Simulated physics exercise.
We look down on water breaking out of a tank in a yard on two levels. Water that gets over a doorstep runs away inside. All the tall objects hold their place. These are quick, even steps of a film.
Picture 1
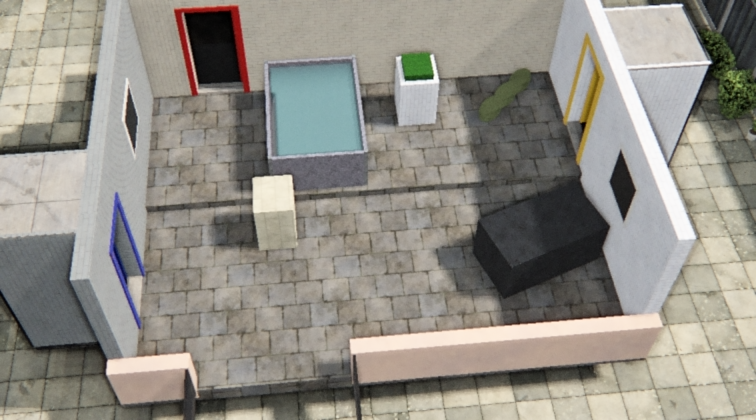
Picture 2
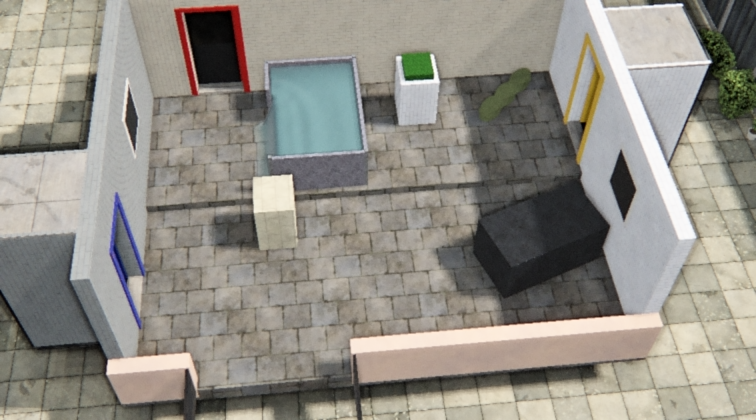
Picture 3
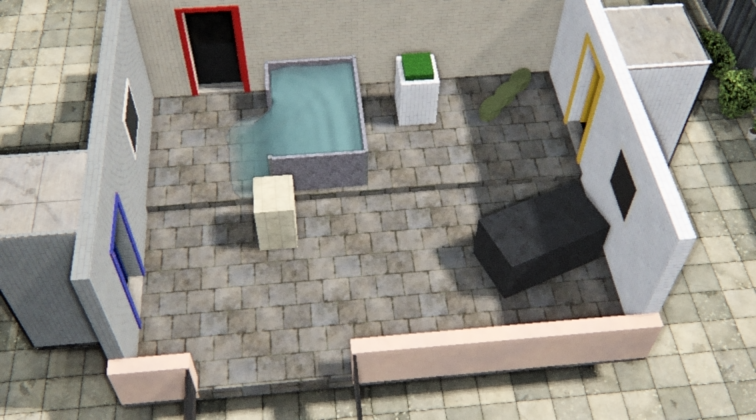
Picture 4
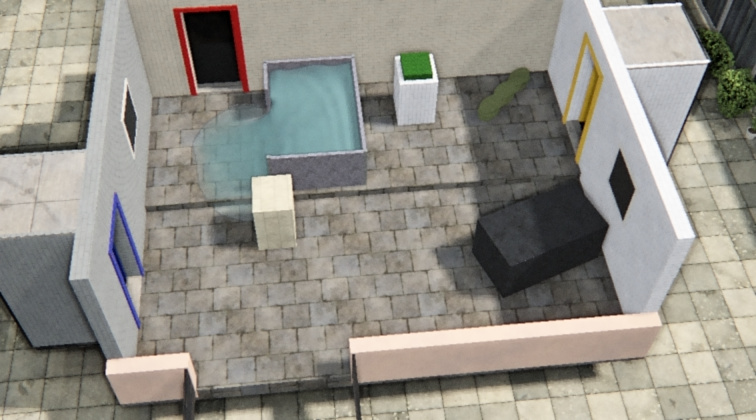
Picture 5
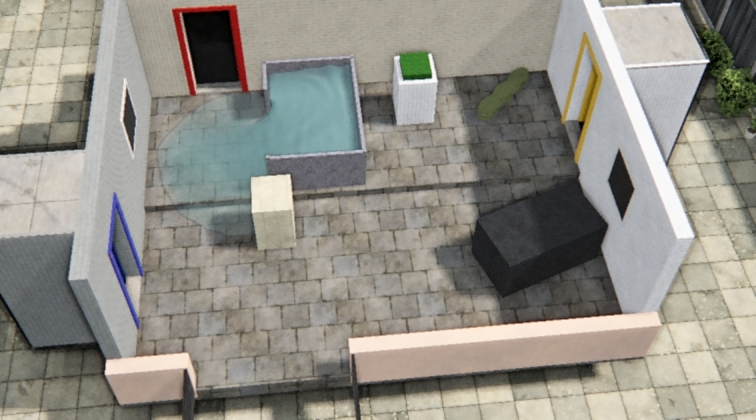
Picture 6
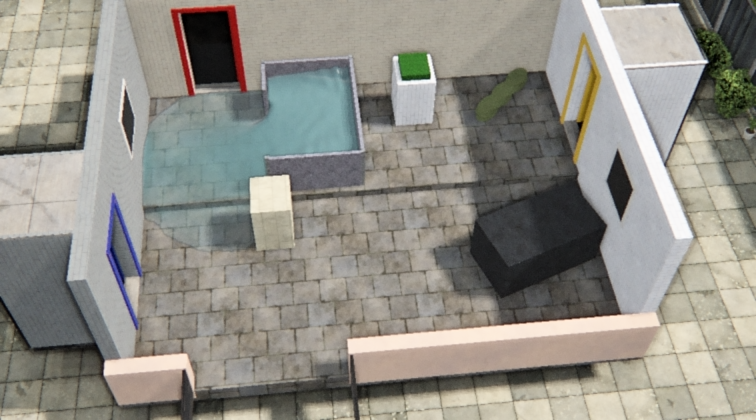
The clip opens on a walled yard seen from above, with still water in a grey tank near a red-framed doorway. Water pours out through a gap in the tank's left side, then spreads left across the paving in a widening sheet, reaching past the doorway and behind the cream block.
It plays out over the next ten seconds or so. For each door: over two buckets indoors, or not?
In the end: The yellow door stays under that; the blue door takes more than that; the red door takes more than that.
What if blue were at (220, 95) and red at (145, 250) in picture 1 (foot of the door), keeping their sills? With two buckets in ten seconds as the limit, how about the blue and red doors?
Then: The blue door floods; the red door goes over.
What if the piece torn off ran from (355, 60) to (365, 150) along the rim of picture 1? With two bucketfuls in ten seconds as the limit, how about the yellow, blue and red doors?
In short: The yellow door lets more in, the blue door takes more, the red door lets less in.
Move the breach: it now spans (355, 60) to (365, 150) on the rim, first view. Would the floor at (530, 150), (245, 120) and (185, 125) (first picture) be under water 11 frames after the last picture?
In turn: Awash, clear, not flooded.
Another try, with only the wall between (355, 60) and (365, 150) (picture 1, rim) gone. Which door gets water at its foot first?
It is the yellow door.
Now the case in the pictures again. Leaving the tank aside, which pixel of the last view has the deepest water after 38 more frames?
I would point to (135, 362).
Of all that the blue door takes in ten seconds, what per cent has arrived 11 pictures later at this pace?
Roughly 15 per cent.
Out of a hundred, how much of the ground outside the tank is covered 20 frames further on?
Close to 35 %.
A moment on, water covers 20 % of the floor; the yellow door not reached, the blue door wet at the sill, nothing in, the red door under two buckets in.
Next, water covers 30 % of the floor; the yellow door not reached, the blue door over two buckets in, the red door under two buckets in.
Then, water covers 35 % of the floor; the yellow door not reached, the blue door over two buckets in, the red door over two buckets in.
Later, water covers 60 % of the floor; the yellow door not reached, the blue door far over two buckets in, the red door far over two buckets in.
In the end, water covers 75 % of the floor; the yellow door not reached, the blue door far over two buckets in, the red door far over two buckets in.
